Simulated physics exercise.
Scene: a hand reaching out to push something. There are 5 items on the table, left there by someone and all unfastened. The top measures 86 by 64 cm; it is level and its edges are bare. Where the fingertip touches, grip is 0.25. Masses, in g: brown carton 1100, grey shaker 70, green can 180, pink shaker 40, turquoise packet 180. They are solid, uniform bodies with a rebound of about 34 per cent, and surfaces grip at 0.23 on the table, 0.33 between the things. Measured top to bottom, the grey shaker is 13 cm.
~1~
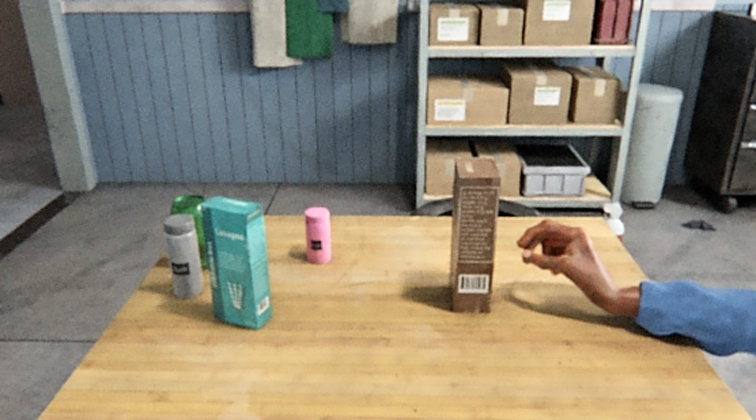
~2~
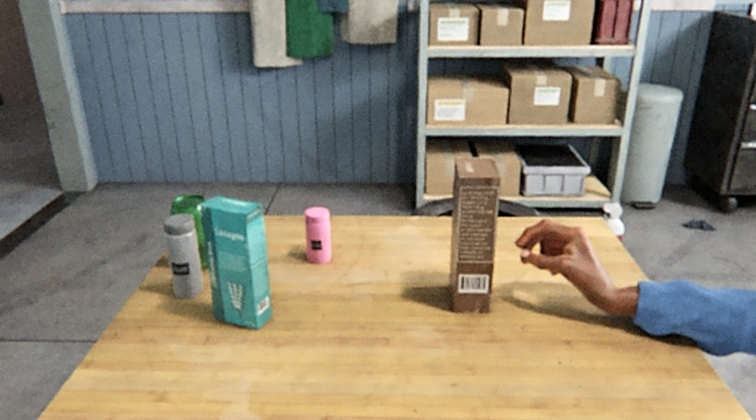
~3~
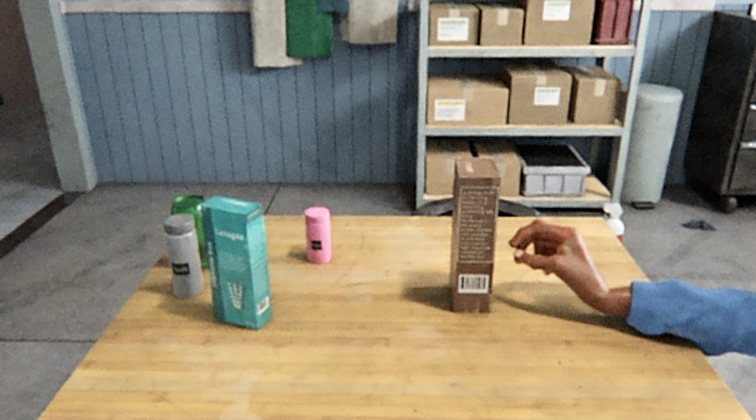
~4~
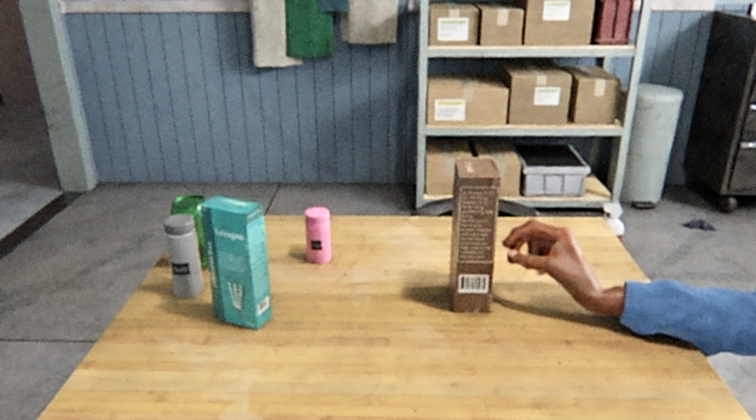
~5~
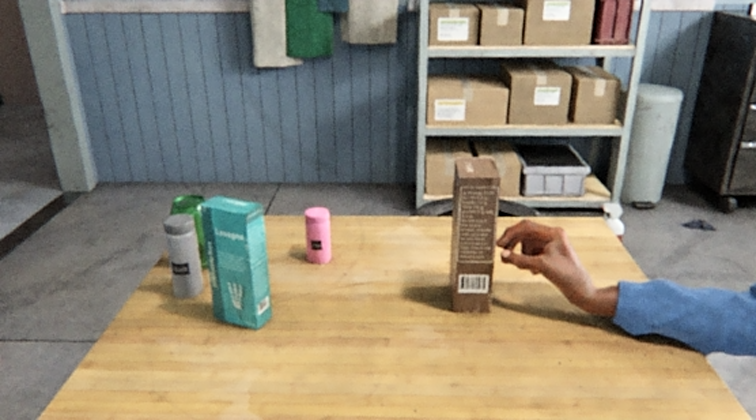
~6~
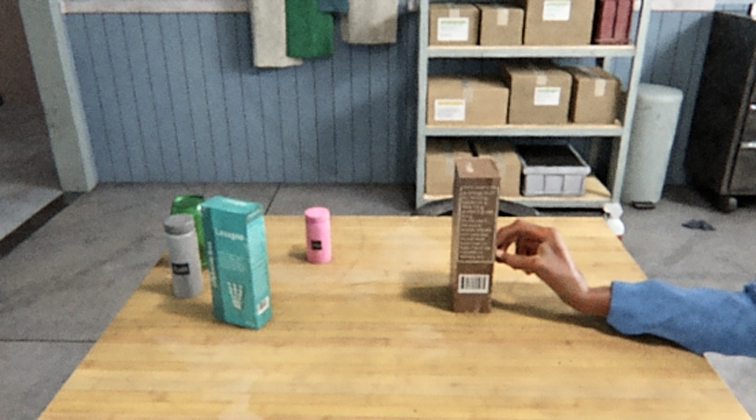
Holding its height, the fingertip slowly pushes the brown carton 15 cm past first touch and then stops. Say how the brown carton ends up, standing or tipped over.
Looks like it doesn't go over.
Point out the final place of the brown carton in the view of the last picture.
Roughly pixel (375, 235).
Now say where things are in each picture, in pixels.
Hand has come 0 cm; brown carton (473, 236); grey shaker (184, 256), in the first frame.
Hand has come 0 cm; brown carton (473, 236); pink shaker (318, 236), in the second frame.
Hand has come 1 cm; brown carton (473, 236); grey shaker (184, 256), in the third frame.
Hand has come 2 cm; brown carton (473, 235); pink shaker (318, 235), in the fourth frame.
Hand has come 3 cm; brown carton (473, 236); grey shaker (184, 256), in the fifth frame.
Hand has come 4 cm; brown carton (473, 236); pink shaker (318, 236), in the sixth frame.
Then, 0.50 s after the last picture, hand has come 8 cm; brown carton slid 3 cm near (452, 236).
Then, 1.10 s after the last picture, hand has come 12 cm; brown carton slid 7 cm near (424, 235).
Then, 1.70 s after the last picture, hand has come 16 cm; brown carton slid 12 cm near (397, 235).
Then, 2.40 s after the last picture, hand has come 20 cm; brown carton slid 15 cm near (375, 235).
At rest, not toppled but over 5 cm from the start, brown carton; the other 4 in place, give or take 5 cm. Seen from the same camera at the end, brown carton near (375, 235).
